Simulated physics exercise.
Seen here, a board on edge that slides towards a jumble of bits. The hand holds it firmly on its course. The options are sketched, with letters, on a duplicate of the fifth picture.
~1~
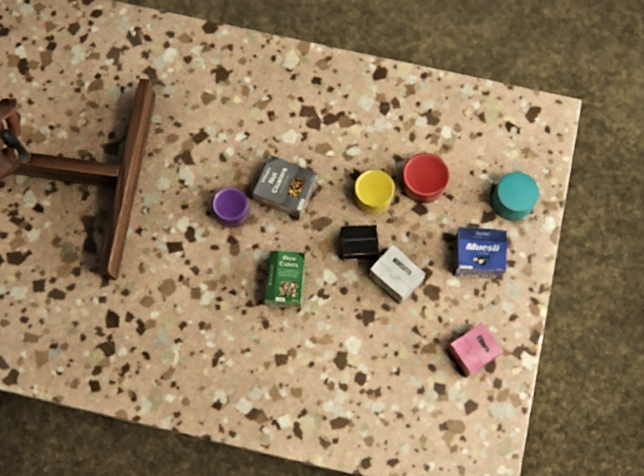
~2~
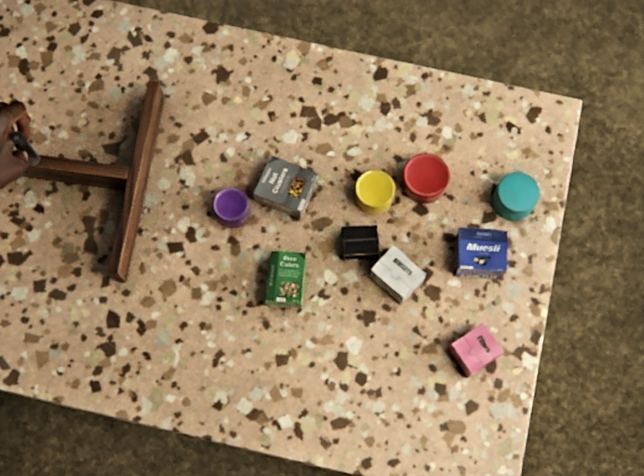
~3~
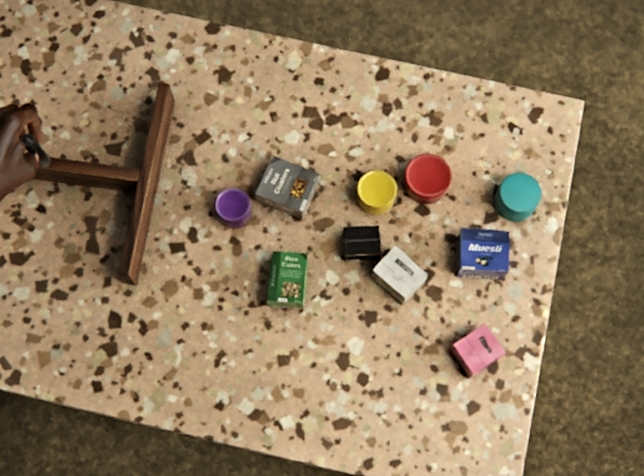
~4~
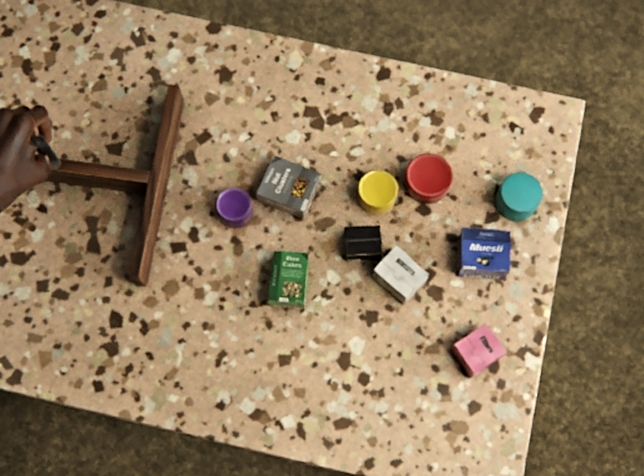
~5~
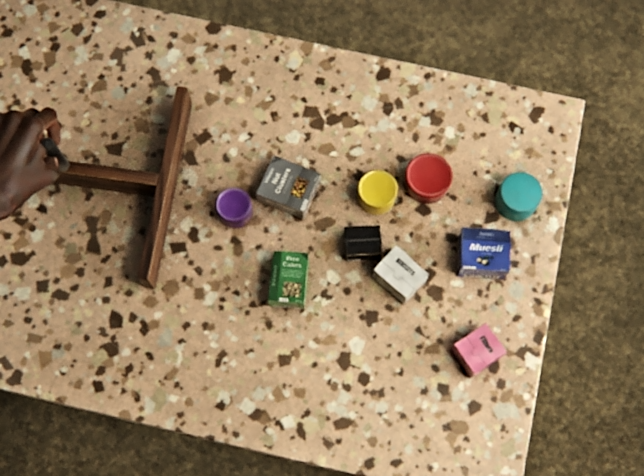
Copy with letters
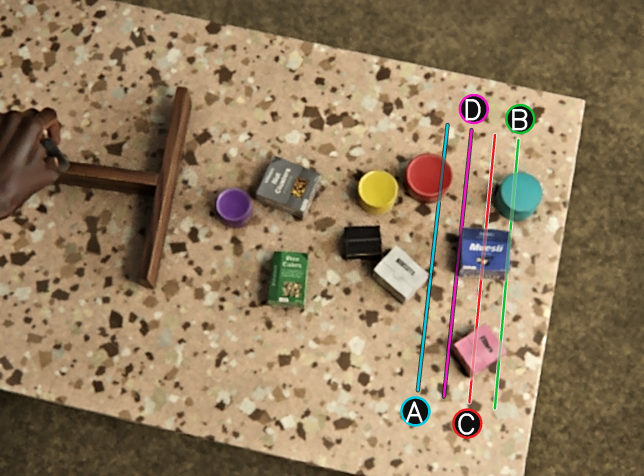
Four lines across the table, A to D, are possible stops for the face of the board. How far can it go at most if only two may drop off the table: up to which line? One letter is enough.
The farthest such stop is C.
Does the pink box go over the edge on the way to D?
No.
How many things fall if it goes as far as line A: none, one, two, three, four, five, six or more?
In all, none.
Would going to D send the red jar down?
No.
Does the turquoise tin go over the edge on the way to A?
No.
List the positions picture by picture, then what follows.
The first frame shows black box (360, 243); red jar (425, 179); blue box (480, 254).
The second frame shows board (134, 173); grey packet (287, 187).
The third frame shows board (145, 176); white packet (399, 276).
The fourth frame shows board (155, 177); green packet (289, 280).
The fifth frame shows board (163, 179); turquoise tin (518, 197); black box (363, 243); red jar (428, 179).
On the copy, A at (433, 252); B at (507, 268); C at (483, 263); D at (458, 257).
On C. First, board (277, 205); grey packet (315, 189); purple tub (300, 227).
Then, board (392, 230); blue box (492, 255); yellow jar (471, 214).
Finally, board (484, 251); blue box over the edge; yellow jar (561, 229); one fallen.
By contrast, A is within the limit but short; B drops five; D is within the limit but short.
